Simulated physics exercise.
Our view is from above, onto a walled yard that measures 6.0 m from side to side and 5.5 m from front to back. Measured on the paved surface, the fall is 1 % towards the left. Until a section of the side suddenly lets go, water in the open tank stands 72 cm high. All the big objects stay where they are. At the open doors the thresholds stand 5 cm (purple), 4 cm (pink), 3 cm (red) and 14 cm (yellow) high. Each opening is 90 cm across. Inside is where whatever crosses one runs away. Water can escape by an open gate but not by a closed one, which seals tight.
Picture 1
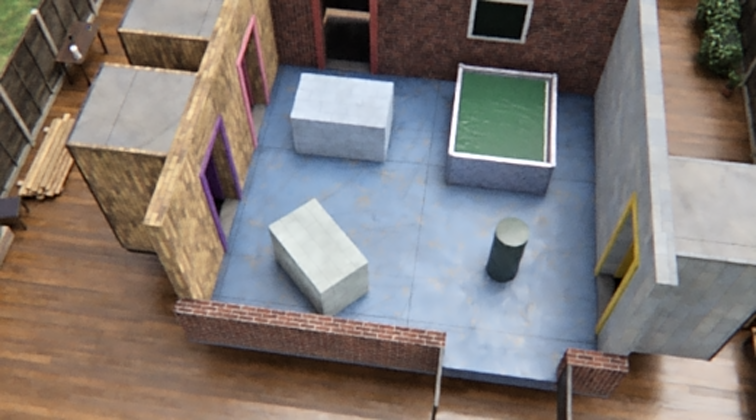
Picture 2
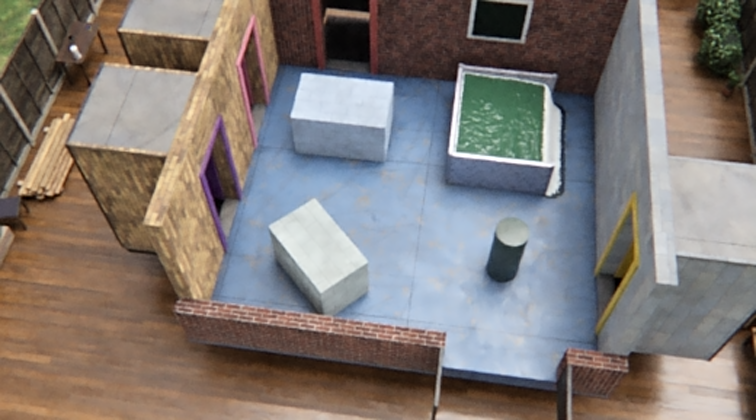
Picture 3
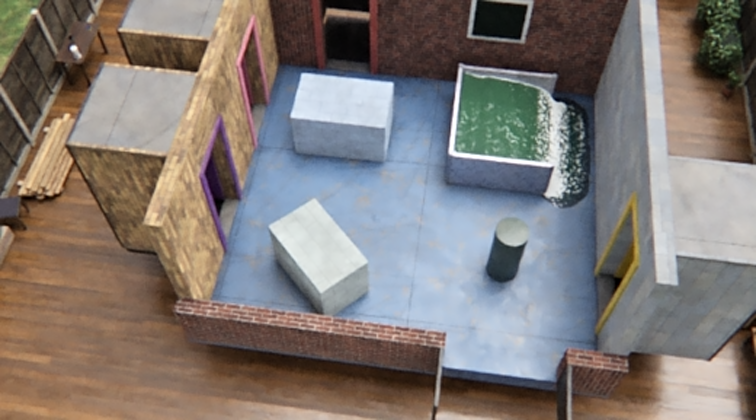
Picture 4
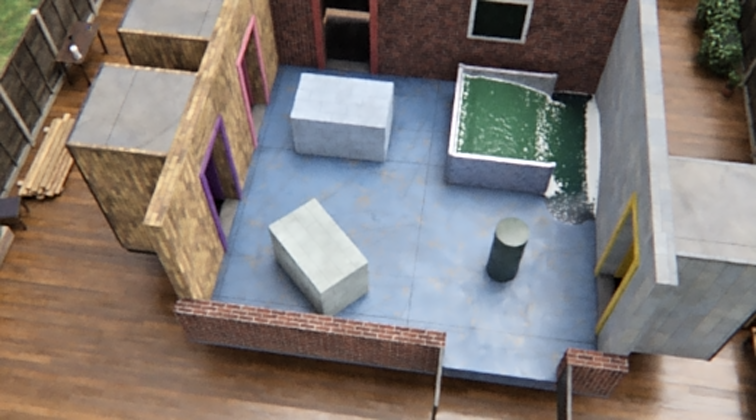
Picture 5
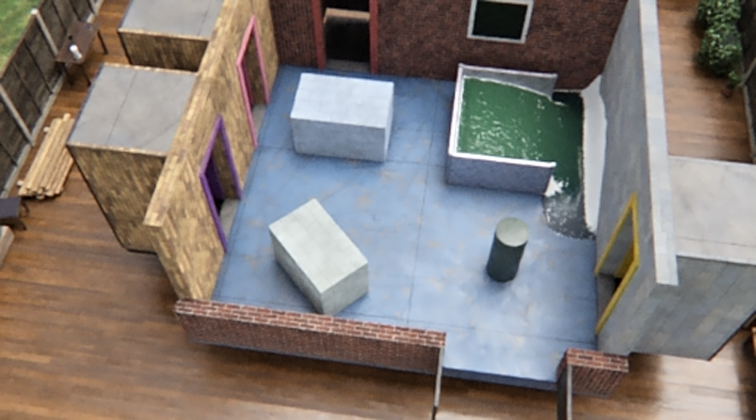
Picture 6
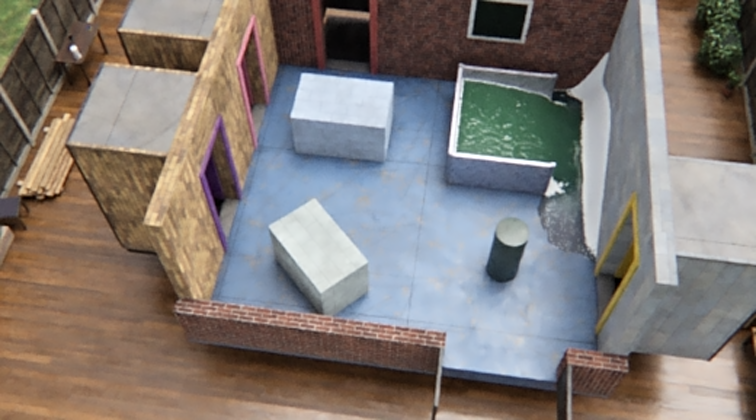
Green water pours from the open tank's right side and spreads along the grey wall.
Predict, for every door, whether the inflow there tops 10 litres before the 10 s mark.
Prediction: At the purple door it falls short of 10 litres; at the pink door it tops 10 litres; at the red door it tops 10 litres; at the yellow door it falls short of 10 litres.
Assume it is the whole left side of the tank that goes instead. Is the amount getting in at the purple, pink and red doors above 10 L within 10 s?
So purple tops it, pink tops it, red tops it.
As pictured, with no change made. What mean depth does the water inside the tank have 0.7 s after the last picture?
The mean depth is some 28 cm.
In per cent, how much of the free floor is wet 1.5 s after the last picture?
Roughly 40 percent.
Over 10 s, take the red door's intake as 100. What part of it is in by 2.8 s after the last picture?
About 5%.
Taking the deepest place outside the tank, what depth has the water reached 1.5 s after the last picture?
About 34 cm at most.
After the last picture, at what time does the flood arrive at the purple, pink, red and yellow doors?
Purple = 3.4 s, pink = 2.2 s, red = 1.3 s, yellow = 0.3 s.
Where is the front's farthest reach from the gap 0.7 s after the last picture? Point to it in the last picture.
I'd put it close to (595, 359).
Then, 0.7 s after the last picture water covers 20 % of the floor and is deepest (56 cm) near (592, 104); purple door not reached, pink door not reached, red door not reached, yellow door 7 cm at the sill, 0 L in.
Then, 1.5 s after the last picture water covers 40 % of the floor and is deepest (34 cm) near (592, 97); purple door not reached, pink door not reached, red door 5 cm at the sill, 0 L in, yellow door 8 cm at the sill, 0 L in.
Then, 2.8 s after the last picture water covers 50 % of the floor and is deepest (20 cm) near (271, 94); purple door not reached, pink door 9 cm at the sill, 11 L in, red door 3 cm at the sill, 1 L in, yellow door 6 cm at the sill, 0 L in.
Then, 5.3 s after the last picture water covers 70 % of the floor and is deepest (16 cm) near (551, 162); purple door 2 cm at the sill, 0 L in, pink door 6 cm at the sill, 44 L in, red door 5 cm at the sill, 5 L in, yellow door 4 cm at the sill, 0 L in.
Then, 9.3 s after the last picture water covers 85 % of the floor and is deepest (11 cm) near (572, 102); purple door 7 cm at the sill, 0 L in, pink door 6 cm at the sill, 60 L in, red door 4 cm at the sill, 28 L in, yellow door 4 cm at the sill, 0 L in.
